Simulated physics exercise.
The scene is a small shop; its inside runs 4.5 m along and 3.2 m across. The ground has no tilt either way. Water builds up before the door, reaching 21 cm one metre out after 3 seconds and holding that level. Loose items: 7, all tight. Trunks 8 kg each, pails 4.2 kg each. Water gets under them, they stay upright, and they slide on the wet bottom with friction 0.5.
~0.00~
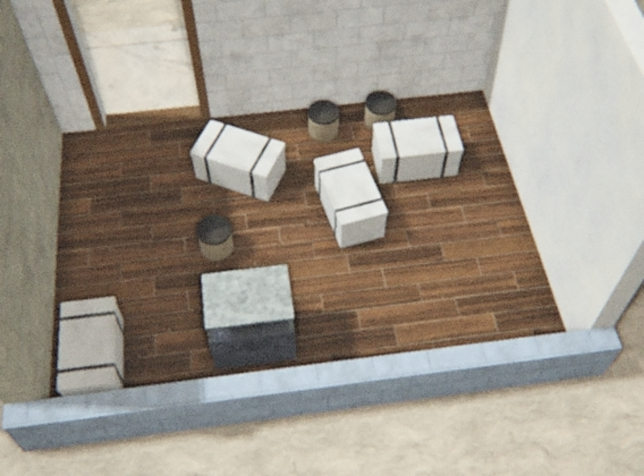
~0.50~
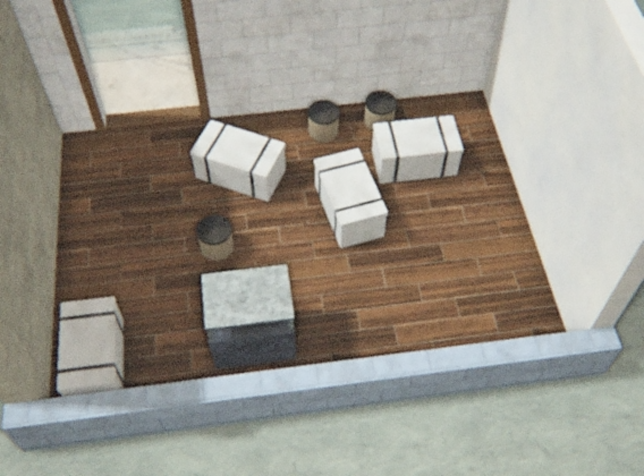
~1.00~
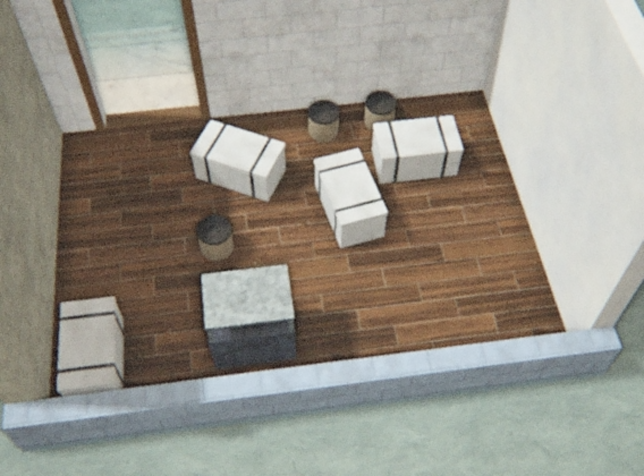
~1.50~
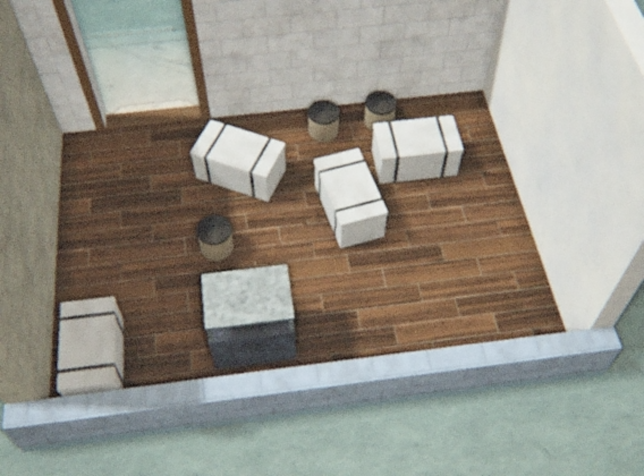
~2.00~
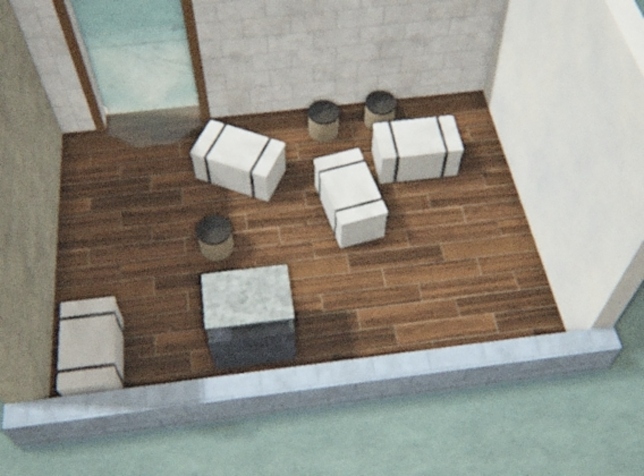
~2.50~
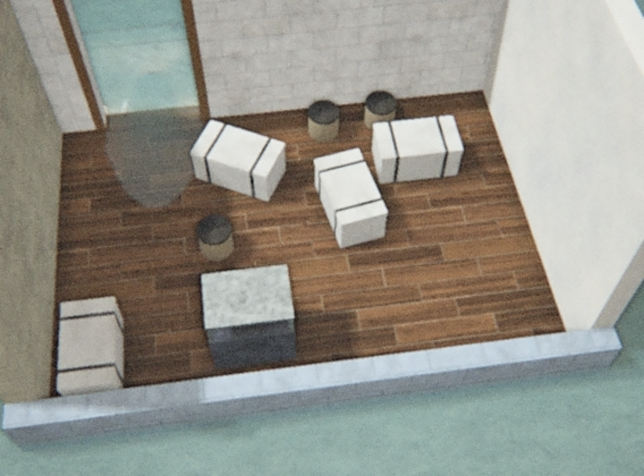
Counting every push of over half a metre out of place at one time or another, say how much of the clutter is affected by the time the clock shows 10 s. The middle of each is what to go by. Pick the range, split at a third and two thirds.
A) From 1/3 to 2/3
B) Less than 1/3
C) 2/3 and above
The answer is A.
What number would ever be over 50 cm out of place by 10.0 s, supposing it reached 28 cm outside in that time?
With that change, 6 of them.
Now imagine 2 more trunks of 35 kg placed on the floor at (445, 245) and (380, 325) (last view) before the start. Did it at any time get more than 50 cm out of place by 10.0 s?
Note: Item 1 stays inside the limit; item 2 stays inside the limit.
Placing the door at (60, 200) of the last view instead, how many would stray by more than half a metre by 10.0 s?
6.
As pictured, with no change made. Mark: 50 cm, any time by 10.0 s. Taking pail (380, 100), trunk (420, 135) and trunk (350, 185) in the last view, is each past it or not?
First not as far, then not as far, then farther.
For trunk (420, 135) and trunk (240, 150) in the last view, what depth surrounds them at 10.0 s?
About 4 and 6 cm.
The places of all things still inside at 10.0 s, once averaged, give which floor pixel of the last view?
It works out to somewhere near (368, 201) on the floor.
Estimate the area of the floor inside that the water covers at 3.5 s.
About 4.0 m2.
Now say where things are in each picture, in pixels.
A trunk at (418, 137), on the bottom; a trunk at (350, 185), on the bottom; water covers 0.0 m2; 0 of 7 have shifted, in the first frame.
A trunk at (418, 137) rests on the ground; a trunk at (350, 185) rests on the ground; 0.0 m2 under water; 0 of 7 have shifted, in the second frame.
A trunk at (418, 137), on the bottom; a trunk at (350, 185) rests on the ground; water covers 0.0 m2; 0 of 7 have shifted, in the third frame.
A trunk at (418, 137), on the bottom; a trunk at (350, 185), on the bottom; water covers 0.0 m2; 0 of 7 have shifted, in the fourth frame.
A trunk at (418, 137) rests on the ground; a trunk at (350, 185) rests on the ground; water covers 0.2 m2; 0 of 7 have shifted, in the fifth frame.
A trunk at (418, 137) rests on the ground; a trunk at (350, 185) rests on the ground; water covers 0.8 m2; 0 of 7 have shifted, in the sixth frame.
After 3.5 s 0 of 7 are over 50 cm from their spots; 0 afloat.
After 4.5 s 1 of 7 are over 50 cm from their spots; 1 afloat.
After 7.0 s 3 of 7 are over 50 cm from their spots; 2 afloat.
After 10.0 s 4 of 7 are over 50 cm from their spots, and 4 have been at some point; 5 afloat.
